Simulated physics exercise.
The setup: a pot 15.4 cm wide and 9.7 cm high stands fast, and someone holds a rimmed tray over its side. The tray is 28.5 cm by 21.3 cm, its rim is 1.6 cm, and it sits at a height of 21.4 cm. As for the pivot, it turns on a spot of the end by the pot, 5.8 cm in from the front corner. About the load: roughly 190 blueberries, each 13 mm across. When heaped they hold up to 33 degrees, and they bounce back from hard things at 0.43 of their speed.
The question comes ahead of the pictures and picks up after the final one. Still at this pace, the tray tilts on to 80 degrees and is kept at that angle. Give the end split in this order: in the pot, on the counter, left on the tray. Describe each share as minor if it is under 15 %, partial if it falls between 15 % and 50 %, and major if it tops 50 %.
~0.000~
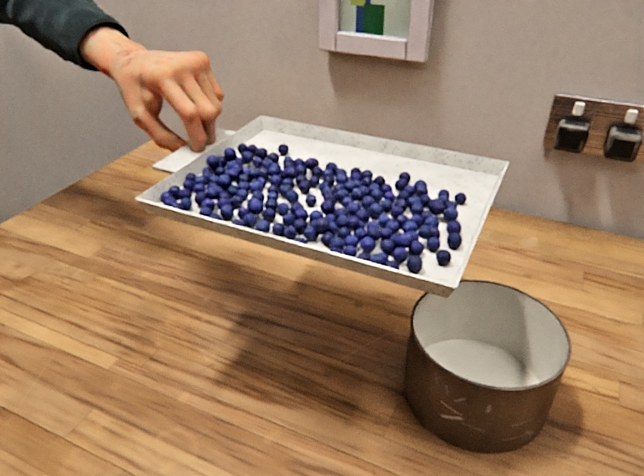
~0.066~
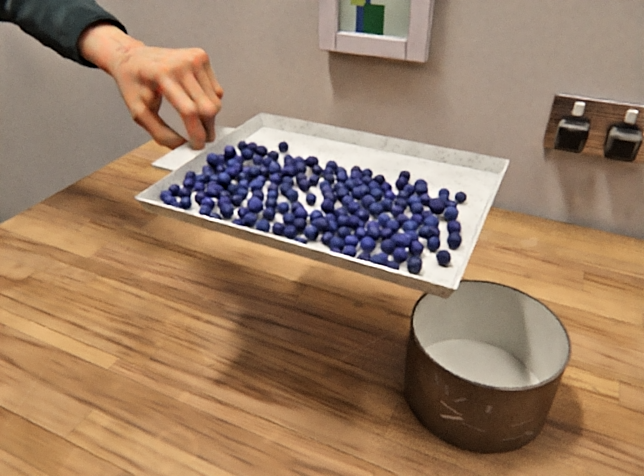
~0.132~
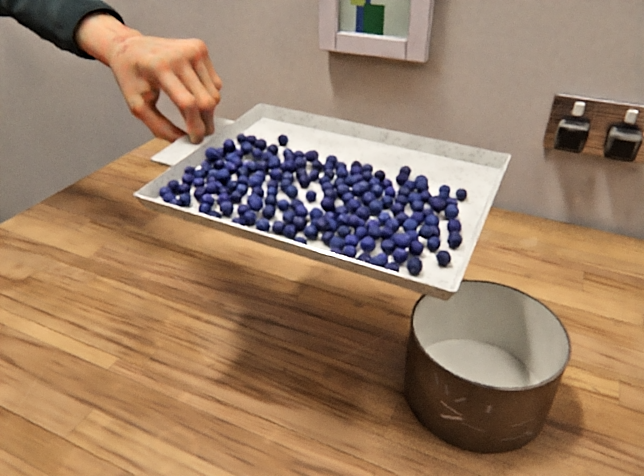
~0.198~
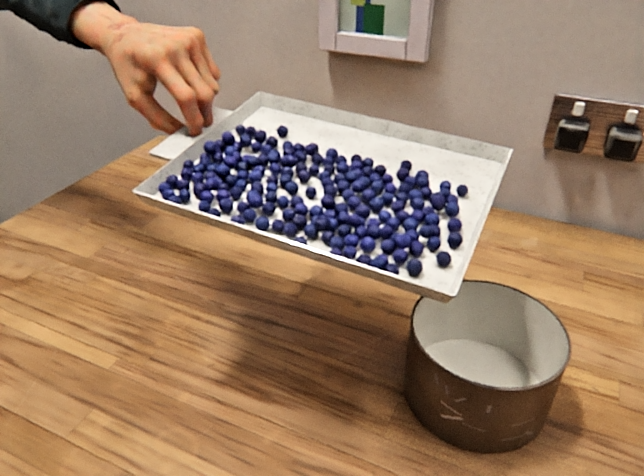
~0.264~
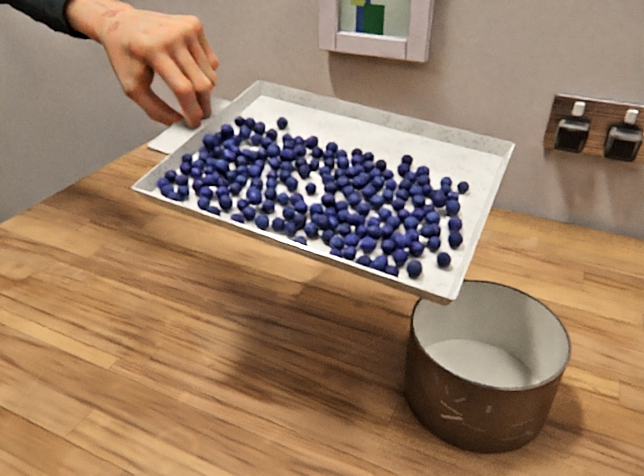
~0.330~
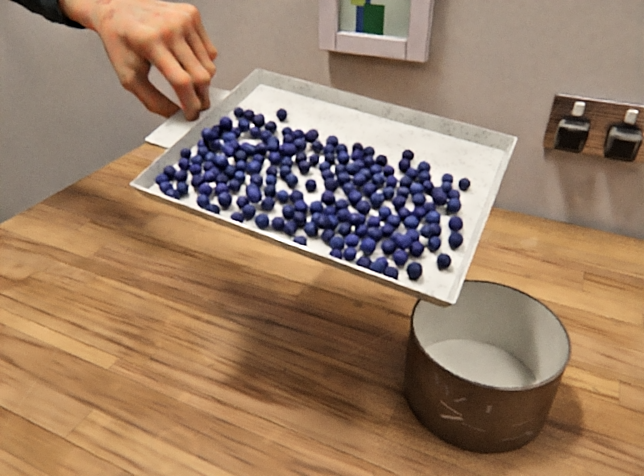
In order: Pot: Minor; counter: Major; tray: Minor.
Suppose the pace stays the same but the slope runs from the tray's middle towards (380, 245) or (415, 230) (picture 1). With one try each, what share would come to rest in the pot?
Near 0 and 30 percent, in that order.
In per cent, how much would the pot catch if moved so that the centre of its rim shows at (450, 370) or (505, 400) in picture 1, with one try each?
Some 45 and 30 per cent.
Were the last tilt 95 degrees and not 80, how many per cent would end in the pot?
In that case some 0 per cent.
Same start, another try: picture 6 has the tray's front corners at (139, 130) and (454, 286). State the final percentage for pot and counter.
Pot: 40, counter: 55.
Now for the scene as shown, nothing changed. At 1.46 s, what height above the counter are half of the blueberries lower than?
Height: Around 26 cm.
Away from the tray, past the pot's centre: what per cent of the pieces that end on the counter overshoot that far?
30 %.
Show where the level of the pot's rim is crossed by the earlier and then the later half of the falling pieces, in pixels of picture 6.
Around (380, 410), then (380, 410).
Then, at 1.01 s, tilt 44 degrees; the tray holds 100 %, the pot 0 %.
After 1.46 s, tilt 65 degrees; the tray holds 100 %, the pot 0 %.
After 1.98 s, tilt 80 degrees; the tray holds 15 %, the pot 0 %.
At rest (3.1 s), pot 0 %, counter 100 %, tray 0 %.
